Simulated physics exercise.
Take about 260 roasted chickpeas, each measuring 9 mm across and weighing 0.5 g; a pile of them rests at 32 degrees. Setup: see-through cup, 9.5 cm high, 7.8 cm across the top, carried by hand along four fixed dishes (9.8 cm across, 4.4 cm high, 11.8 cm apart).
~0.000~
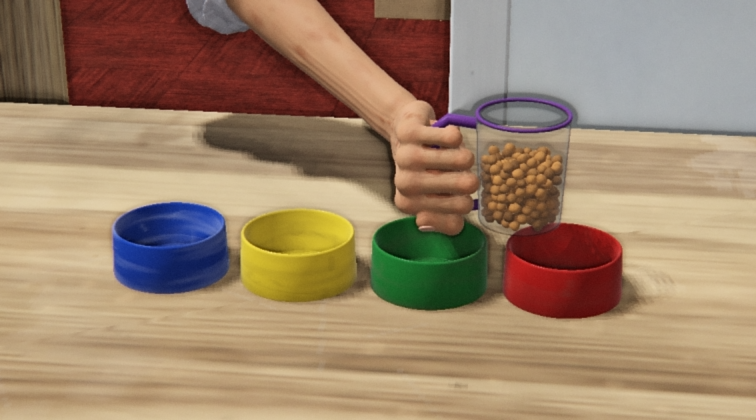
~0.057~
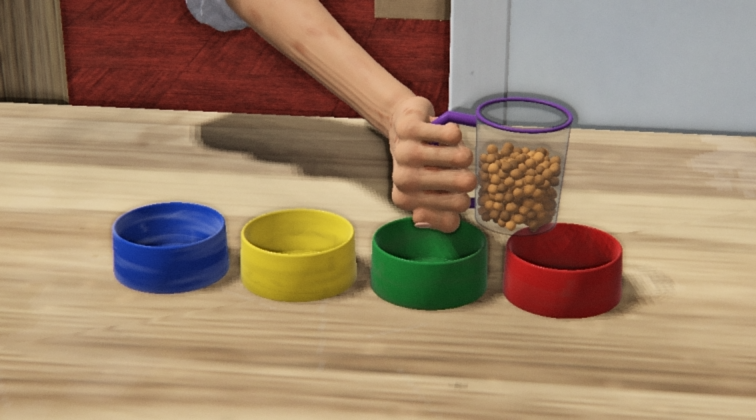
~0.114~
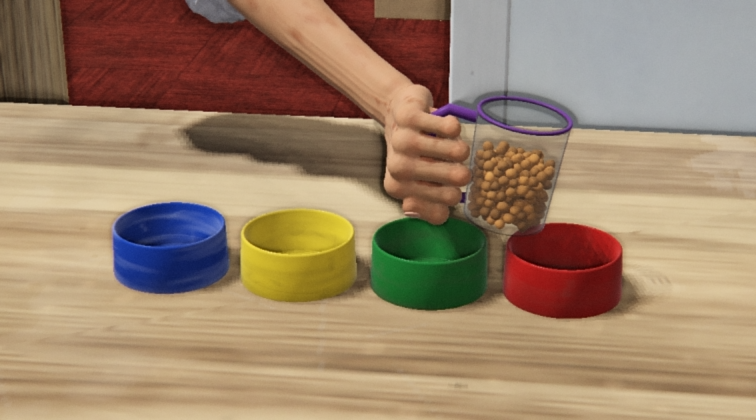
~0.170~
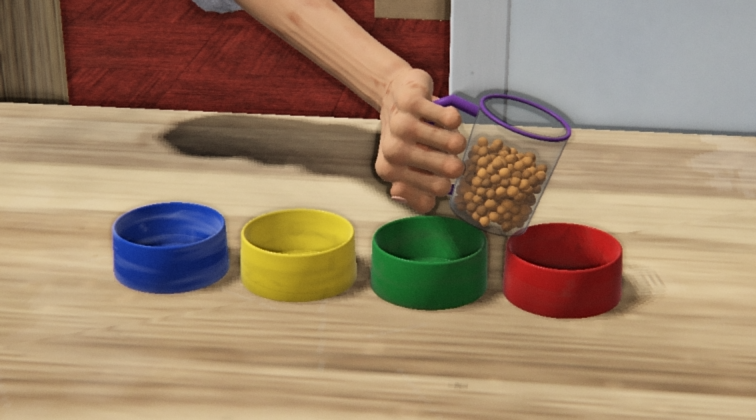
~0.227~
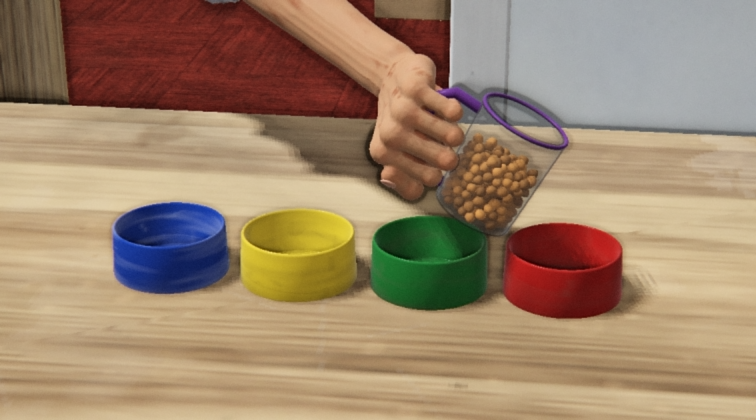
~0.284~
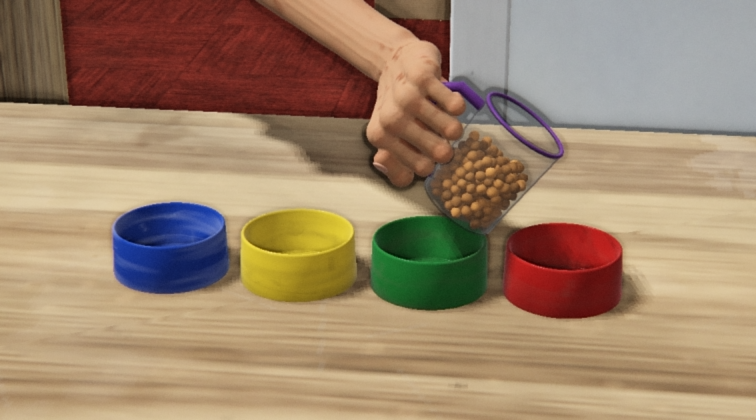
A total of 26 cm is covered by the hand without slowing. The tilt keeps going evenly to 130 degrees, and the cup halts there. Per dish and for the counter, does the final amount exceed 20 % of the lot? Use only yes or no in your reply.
Red: No; blue: No; green: Yes; yellow: No; counter: No.
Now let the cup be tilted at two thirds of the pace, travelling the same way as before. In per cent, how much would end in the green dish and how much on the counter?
The green dish would get 80 and the counter 20.
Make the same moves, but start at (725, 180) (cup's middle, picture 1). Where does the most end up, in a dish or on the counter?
The largest share ends at counter.
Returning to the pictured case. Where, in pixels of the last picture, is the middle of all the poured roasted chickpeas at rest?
About (436, 265).
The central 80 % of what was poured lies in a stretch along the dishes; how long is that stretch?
That stretch measures near 6 centimetres.
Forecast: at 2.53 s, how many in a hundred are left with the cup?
Somewhere near 0 per cent.
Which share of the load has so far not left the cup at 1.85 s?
I'd put it at roughly 0 per cent.
After 1.23 s, tilt 130 degrees; cup holds 0 %, green 95 %.
After 1.85 s, tilt 130 degrees; cup holds 0 %, green 95 %.
After 2.53 s, tilt 130 degrees; cup holds 0 %, green 95 %.
By 2.8 s all is still; red 0 %, blue 0 %, green 95 %, yellow 0 %, counter 5 %.
